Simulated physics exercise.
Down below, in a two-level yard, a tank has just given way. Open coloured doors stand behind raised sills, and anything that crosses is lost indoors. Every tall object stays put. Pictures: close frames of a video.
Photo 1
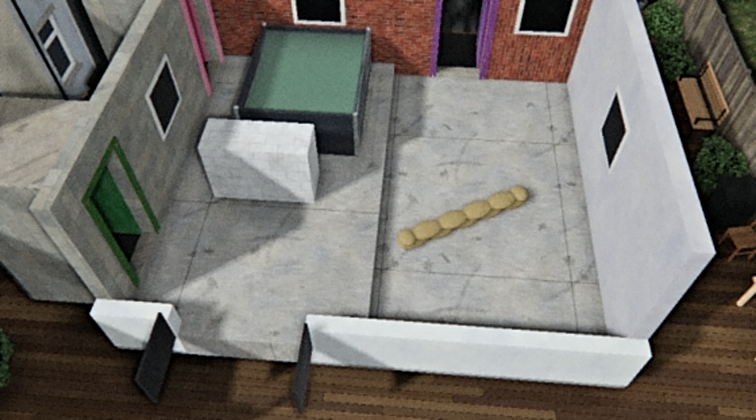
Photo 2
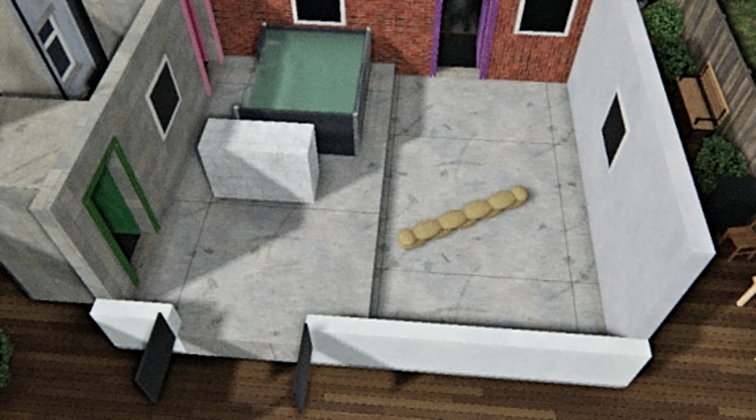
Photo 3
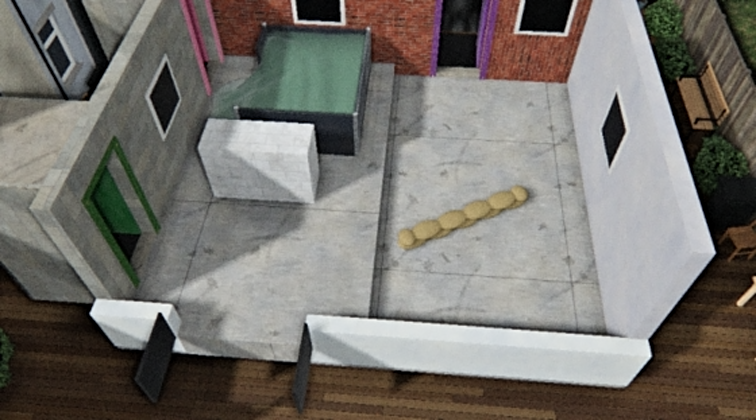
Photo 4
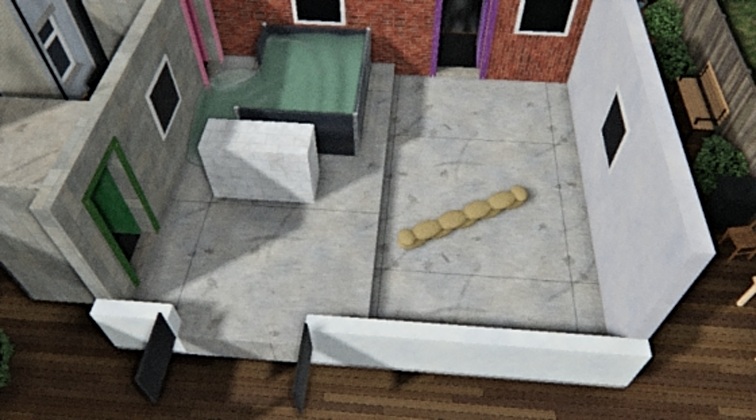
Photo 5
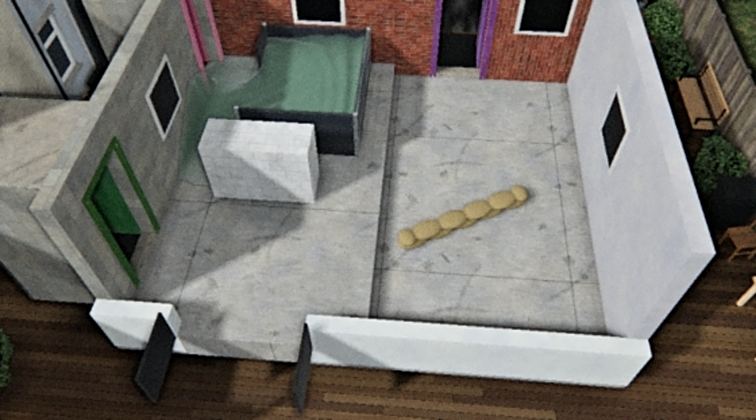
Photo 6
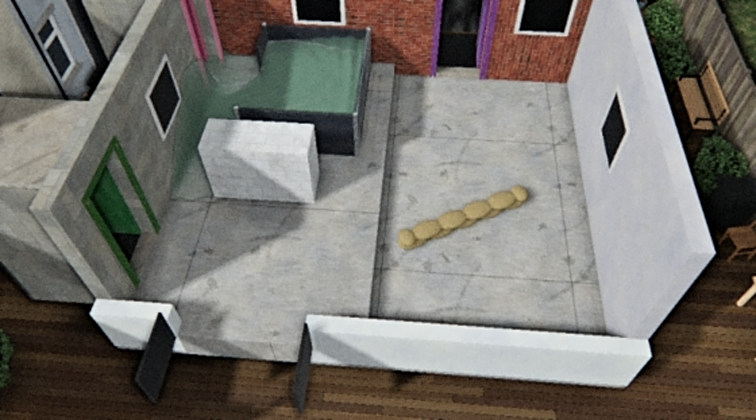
Green-tinted water pouring from the left side of a dark tank, spreading behind a low white block towards the grey wall.
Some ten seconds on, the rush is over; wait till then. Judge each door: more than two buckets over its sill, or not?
Pink door - over two buckets; purple door - two buckets or less; green door - over two buckets.
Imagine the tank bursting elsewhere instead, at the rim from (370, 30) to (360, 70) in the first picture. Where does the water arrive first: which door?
That's the purple-painted one.
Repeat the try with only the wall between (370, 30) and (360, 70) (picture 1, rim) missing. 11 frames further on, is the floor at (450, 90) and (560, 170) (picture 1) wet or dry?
Soaked, then soaked.
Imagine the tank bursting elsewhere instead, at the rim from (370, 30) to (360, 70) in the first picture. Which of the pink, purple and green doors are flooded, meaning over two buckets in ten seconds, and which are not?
So the pink one ends up below, the purple one ends up above and the green one ends up below.
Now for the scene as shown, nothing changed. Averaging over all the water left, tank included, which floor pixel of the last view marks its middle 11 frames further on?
Somewhere around (262, 131) in the last view.
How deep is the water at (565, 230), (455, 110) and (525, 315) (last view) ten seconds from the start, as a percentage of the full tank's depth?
Respectively 8, 2 and 8 per cent.
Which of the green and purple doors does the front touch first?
I pick the door marked green.
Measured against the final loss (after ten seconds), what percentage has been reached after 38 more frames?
My reading is about 75 per cent.
A moment on, water covers 20 % of the floor; the pink door far over two buckets in, the purple door not reached, the green door wet at the sill, nothing in.
Next, water covers 25 % of the floor; the pink door far over two buckets in, the purple door not reached, the green door under two buckets in.
Then, water covers 40 % of the floor; the pink door far over two buckets in, the purple door wet at the sill, nothing in, the green door over two buckets in.
Later, water covers 70 % of the floor; the pink door far over two buckets in, the purple door wet at the sill, nothing in, the green door far over two buckets in.
In the end, water covers 75 % of the floor; the pink door far over two buckets in, the purple door wet at the sill, nothing in, the green door far over two buckets in.
